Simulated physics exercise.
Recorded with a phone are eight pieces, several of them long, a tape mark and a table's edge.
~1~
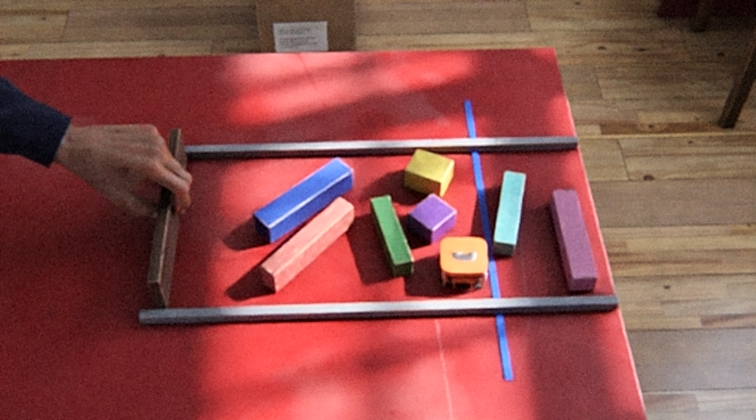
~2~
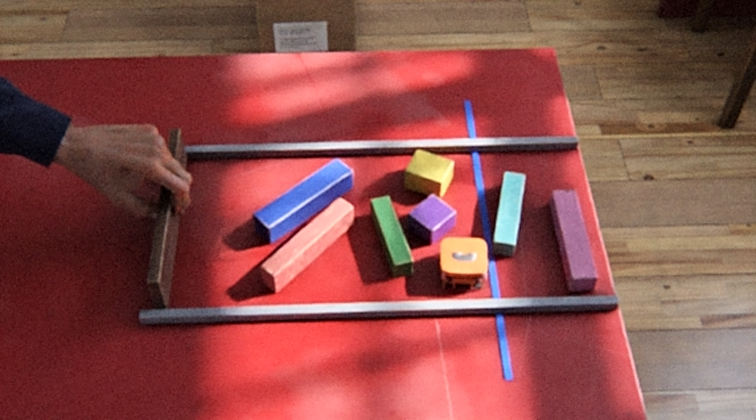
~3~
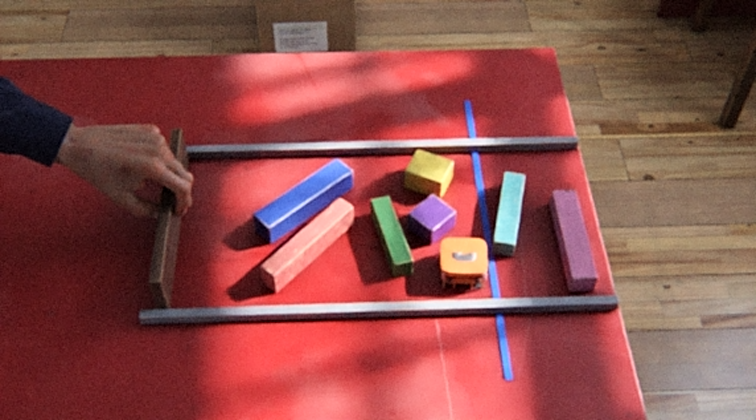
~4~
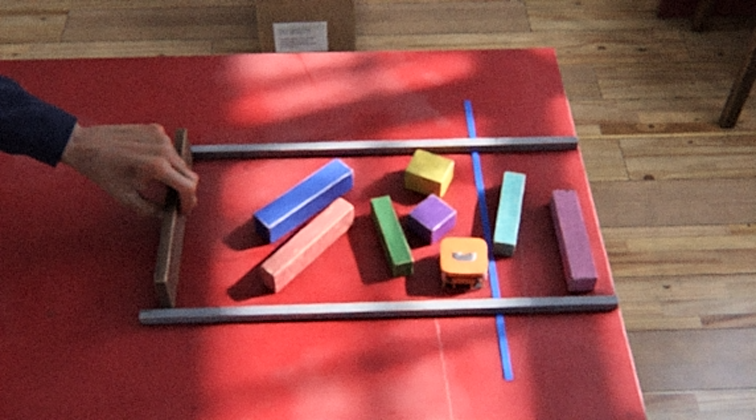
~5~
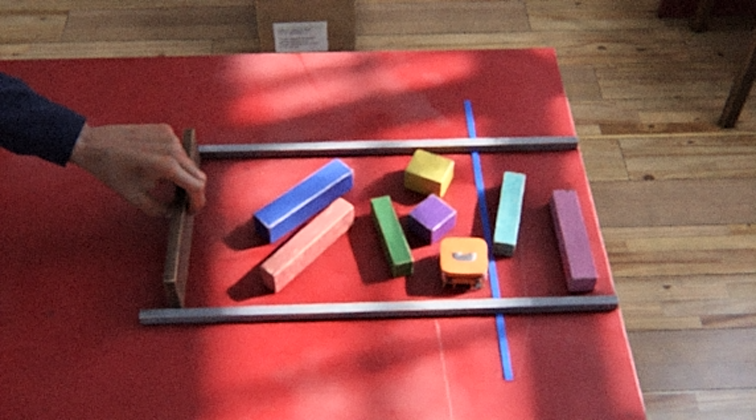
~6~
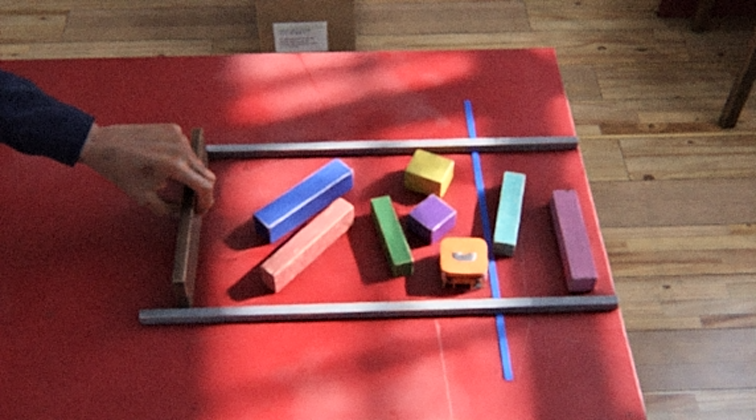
A person's hand in a dark sleeve reaches in from the left over a red table, seen from above at an angle, with a wooden floor beyond. It grips a brown board between two dark rails, with blue, pink, green, yellow, purple and orange pieces left of or near a blue tape line, and turquoise and mauve bars right of it. The hand slides the board slightly rightward; the pieces and camera stay still.
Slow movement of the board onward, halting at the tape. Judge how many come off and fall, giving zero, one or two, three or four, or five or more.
What drops is a single piece or a pair.
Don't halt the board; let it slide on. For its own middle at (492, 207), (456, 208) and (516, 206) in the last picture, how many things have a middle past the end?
2, 0, 2.
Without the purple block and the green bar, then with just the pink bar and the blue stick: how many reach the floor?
First 0, then 0.
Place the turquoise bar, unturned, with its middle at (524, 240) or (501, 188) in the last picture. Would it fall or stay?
Trial 1: Stays aboard; trial 2: Stays aboard.
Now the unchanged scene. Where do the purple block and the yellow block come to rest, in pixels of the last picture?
The purple block ends at (568, 234) and the yellow block at (524, 168).
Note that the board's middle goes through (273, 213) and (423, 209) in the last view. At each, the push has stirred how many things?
At the first place 2, at the second 7.
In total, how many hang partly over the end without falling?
1 overhanging.
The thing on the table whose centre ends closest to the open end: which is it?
Closest at the end: The turquoise bar.
Soon after, none off yet; pink bar at rest near (573, 239); turquoise bar at rest near (509, 213); orange case at rest near (463, 264).
At rest, the number that fall off is one or two; fallen, pink bar.
